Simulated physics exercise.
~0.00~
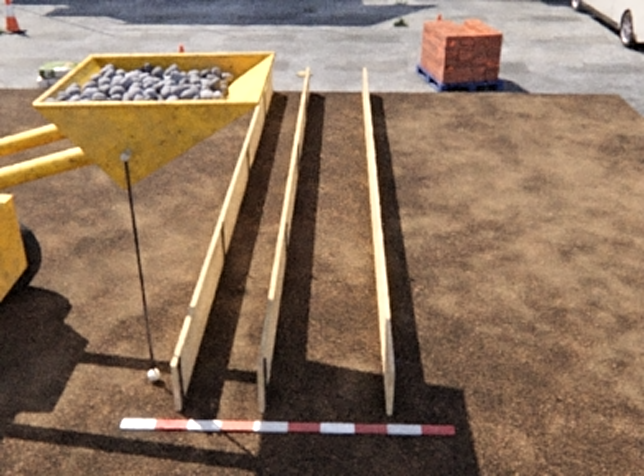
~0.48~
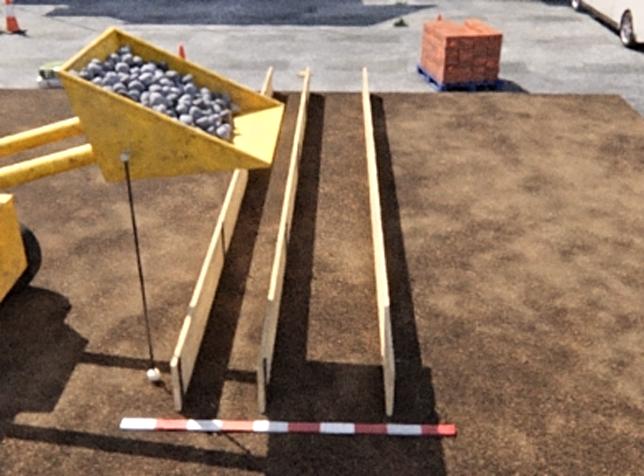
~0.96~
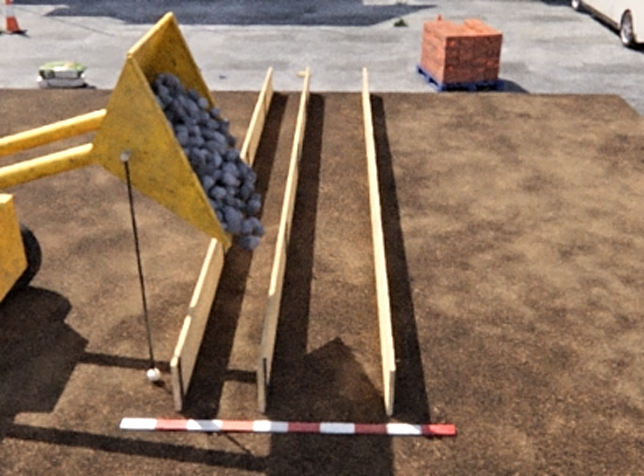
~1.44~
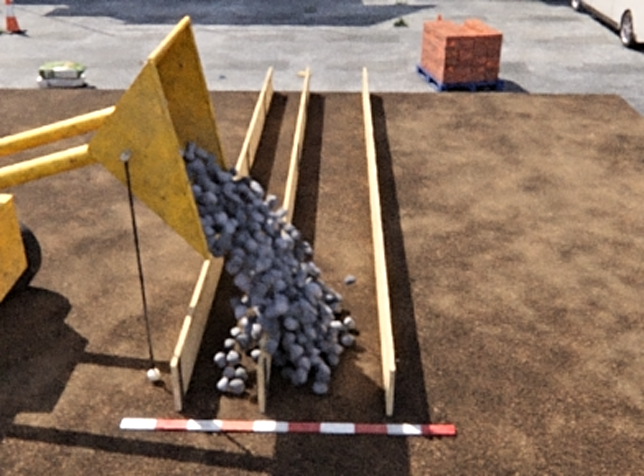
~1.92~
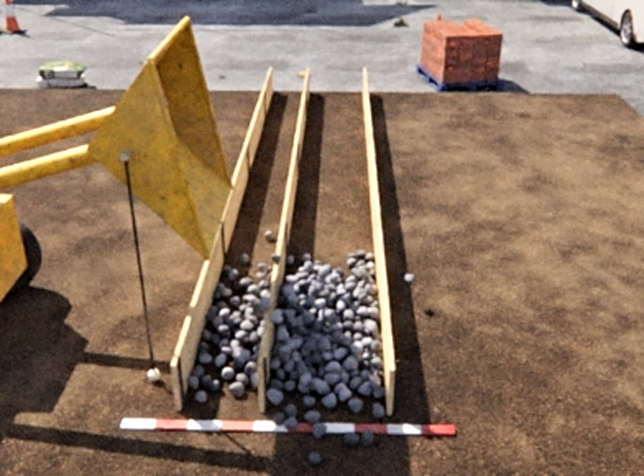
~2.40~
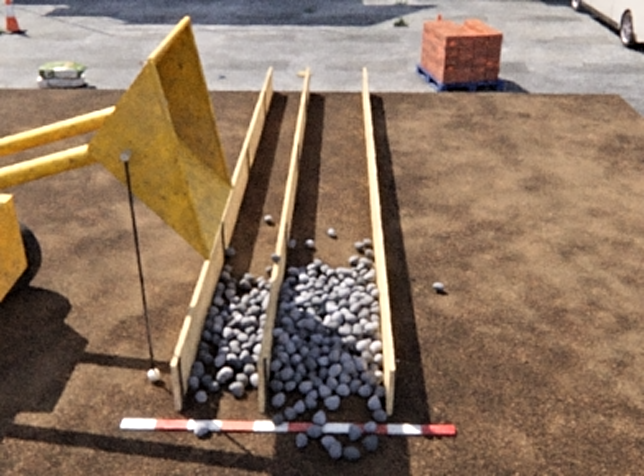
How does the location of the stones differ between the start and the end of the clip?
At the start the stones are heaped in the loader's raised yellow bucket. By the end they lie on the ground, mostly between the planks near the striped bar, with a few scattered outside.
